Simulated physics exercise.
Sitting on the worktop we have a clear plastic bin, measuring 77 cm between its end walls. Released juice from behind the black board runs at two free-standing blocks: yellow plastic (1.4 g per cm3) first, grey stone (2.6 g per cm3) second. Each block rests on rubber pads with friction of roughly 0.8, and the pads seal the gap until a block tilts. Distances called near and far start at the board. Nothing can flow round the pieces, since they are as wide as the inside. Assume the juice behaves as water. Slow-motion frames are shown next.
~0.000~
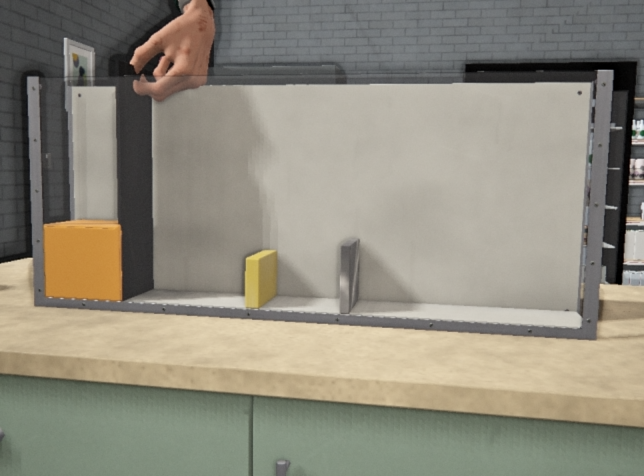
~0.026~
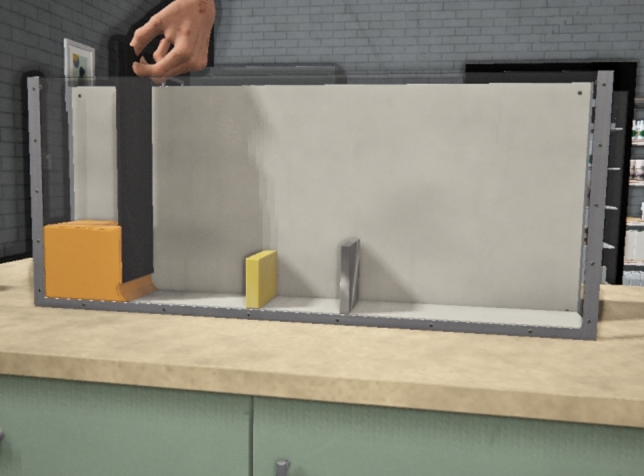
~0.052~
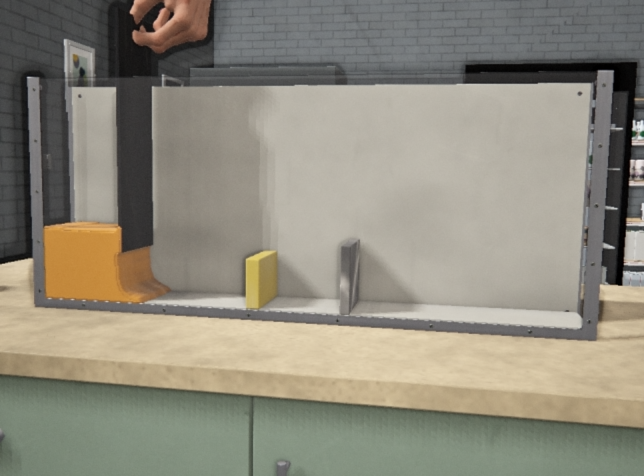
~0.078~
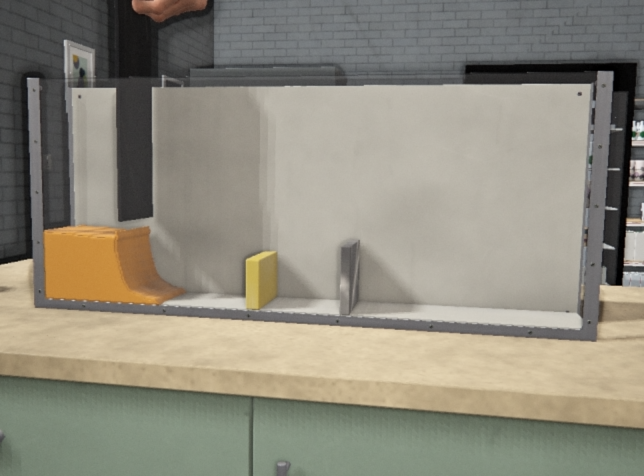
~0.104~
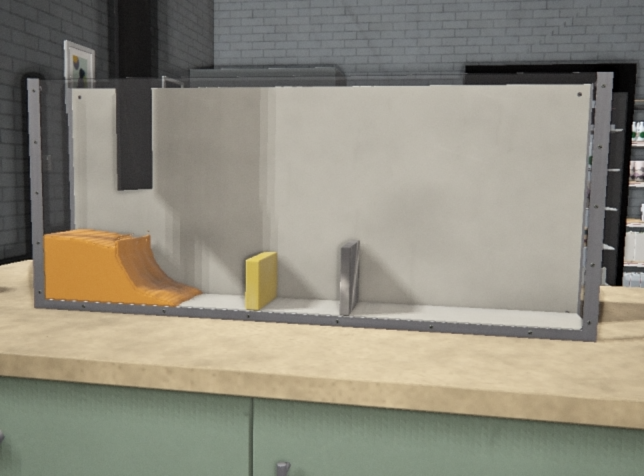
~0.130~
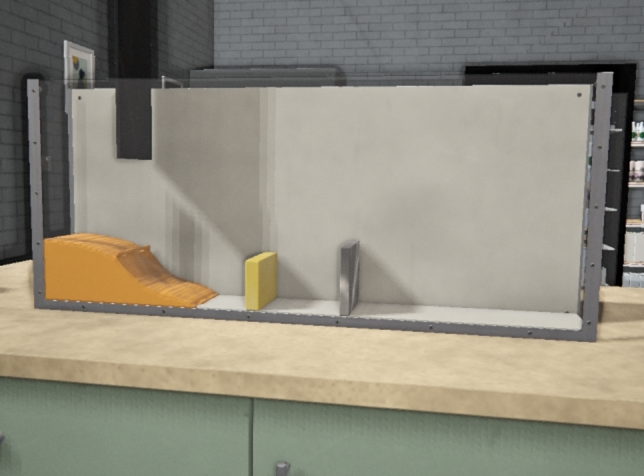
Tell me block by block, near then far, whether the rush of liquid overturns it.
Near one: Overturned, far one: Overturned.
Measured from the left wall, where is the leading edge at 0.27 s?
Roughly 34 centimetres out.
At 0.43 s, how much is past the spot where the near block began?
It comes to around 32 in a hundred.
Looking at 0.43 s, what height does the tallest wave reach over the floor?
Roughly 9.5 cm up.
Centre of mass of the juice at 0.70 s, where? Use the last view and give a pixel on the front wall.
Centre of mass (last view): Approx. (236, 297).
Then, 0.27 s in, the front has run 33 cm from the left wall, the near block leans 6° and the far block is upright.
Then, 0.43 s in, the near block lies flat and the far block is upright.
Then, 0.70 s in, the near block lies flat and the far block lies flat.
Finally, the near block lies flat and the far block lies flat; 32 per cent of the juice is past where the far block first stood.
